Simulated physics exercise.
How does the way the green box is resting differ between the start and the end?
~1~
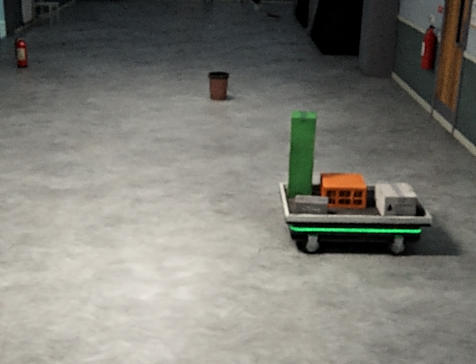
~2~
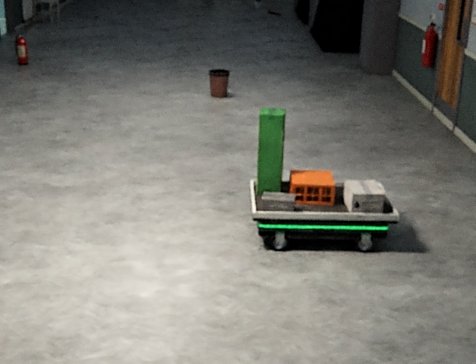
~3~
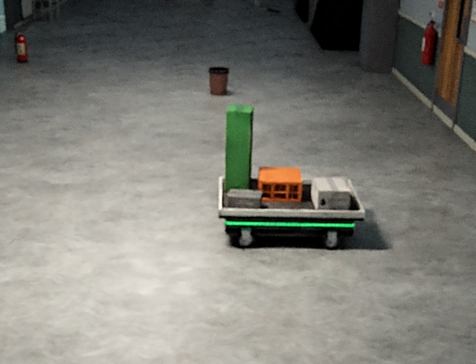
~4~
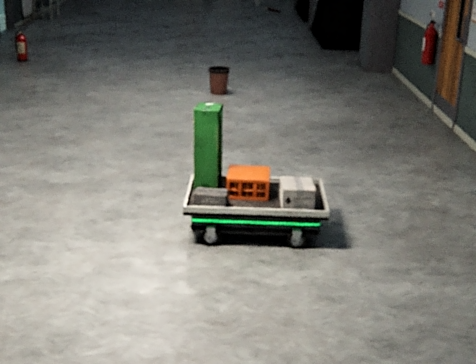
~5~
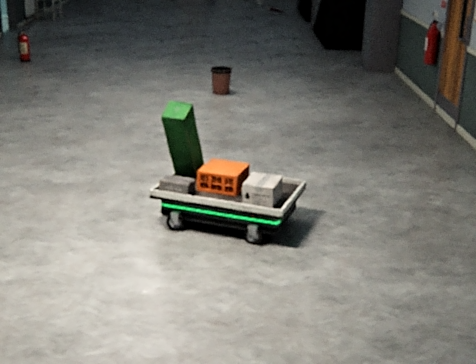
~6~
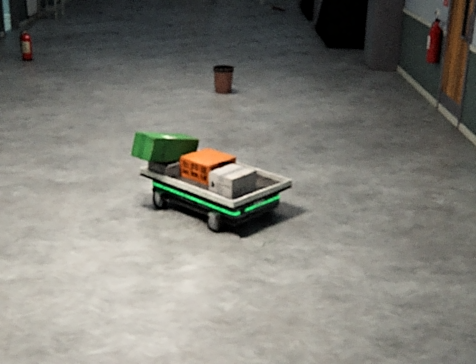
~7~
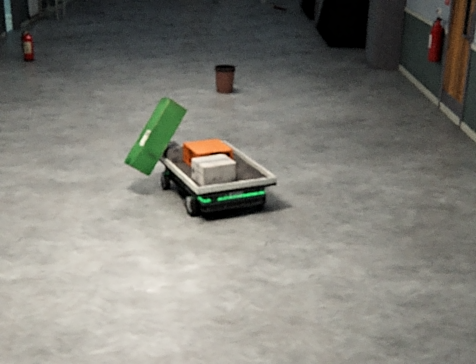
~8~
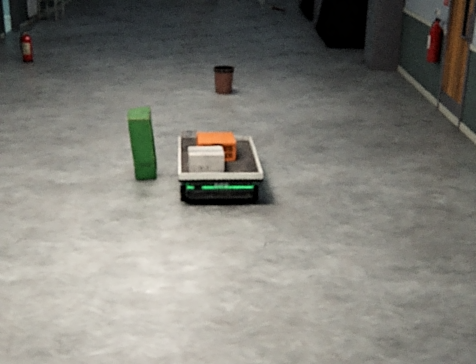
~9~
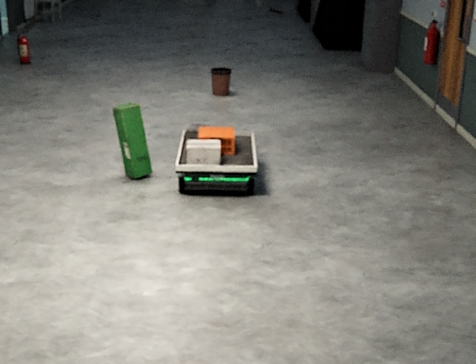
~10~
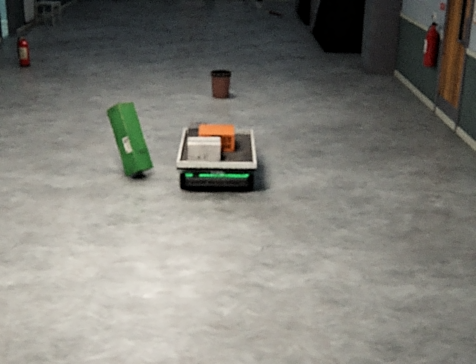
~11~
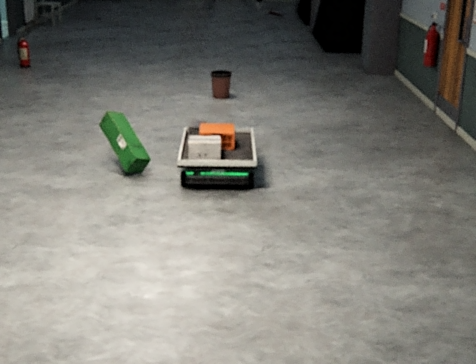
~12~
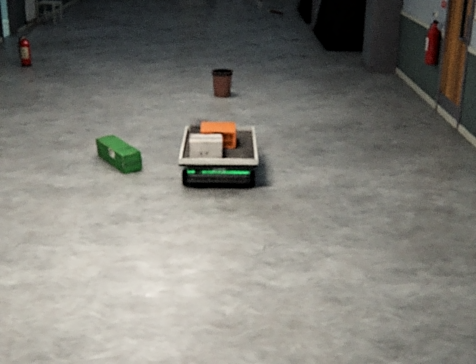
At the start the green box stands upright on the cart. By the end it is lying on its side on the floor, to the left of the cart.
